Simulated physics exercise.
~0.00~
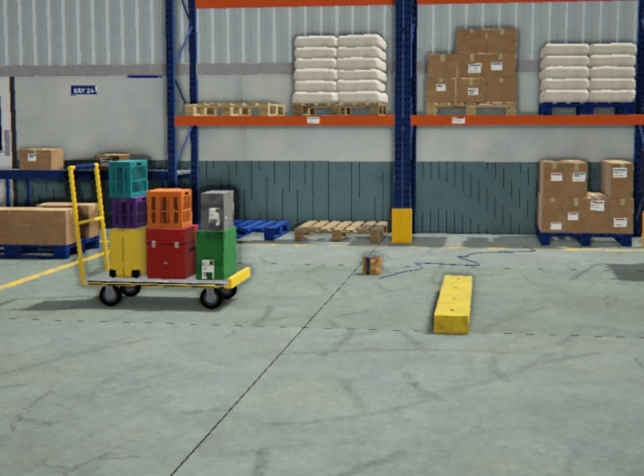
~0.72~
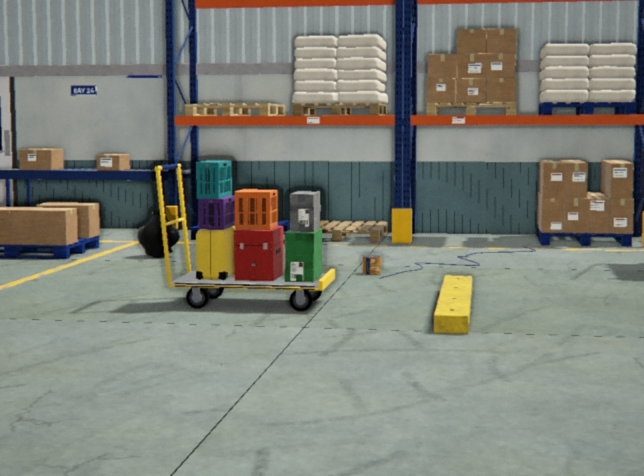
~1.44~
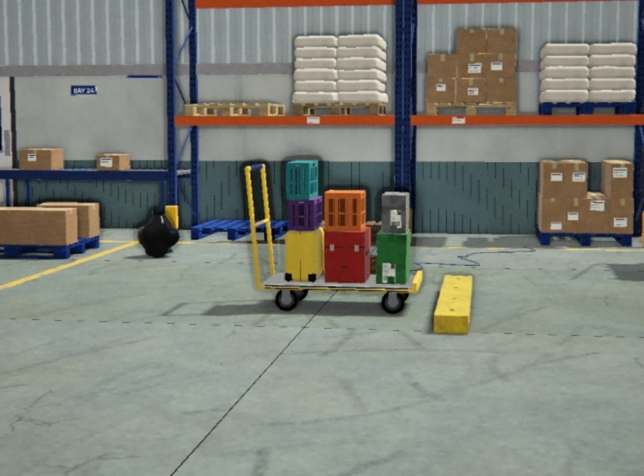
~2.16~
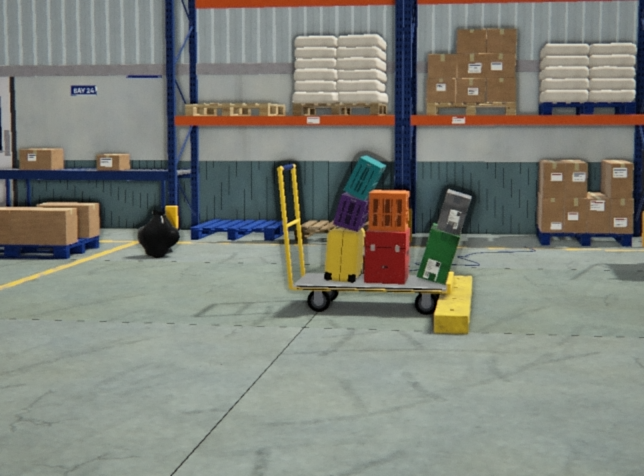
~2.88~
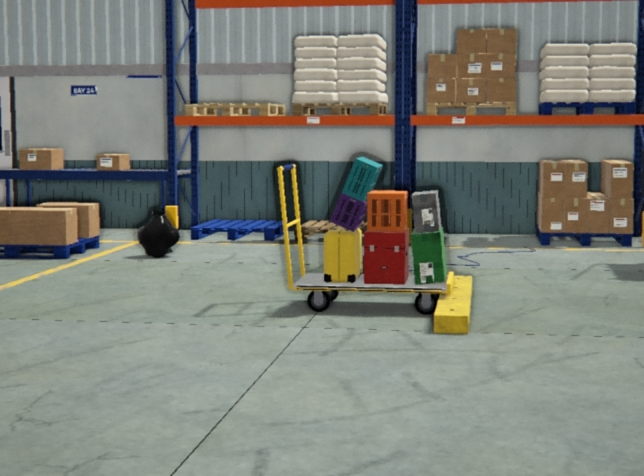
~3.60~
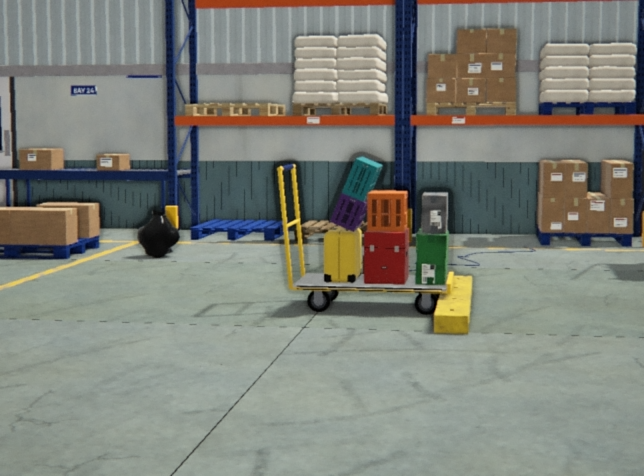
Loaded stock cart rolling right and stopping at a yellow kerb, crates tilting, green and grey ones settling upright, all staying aboard.
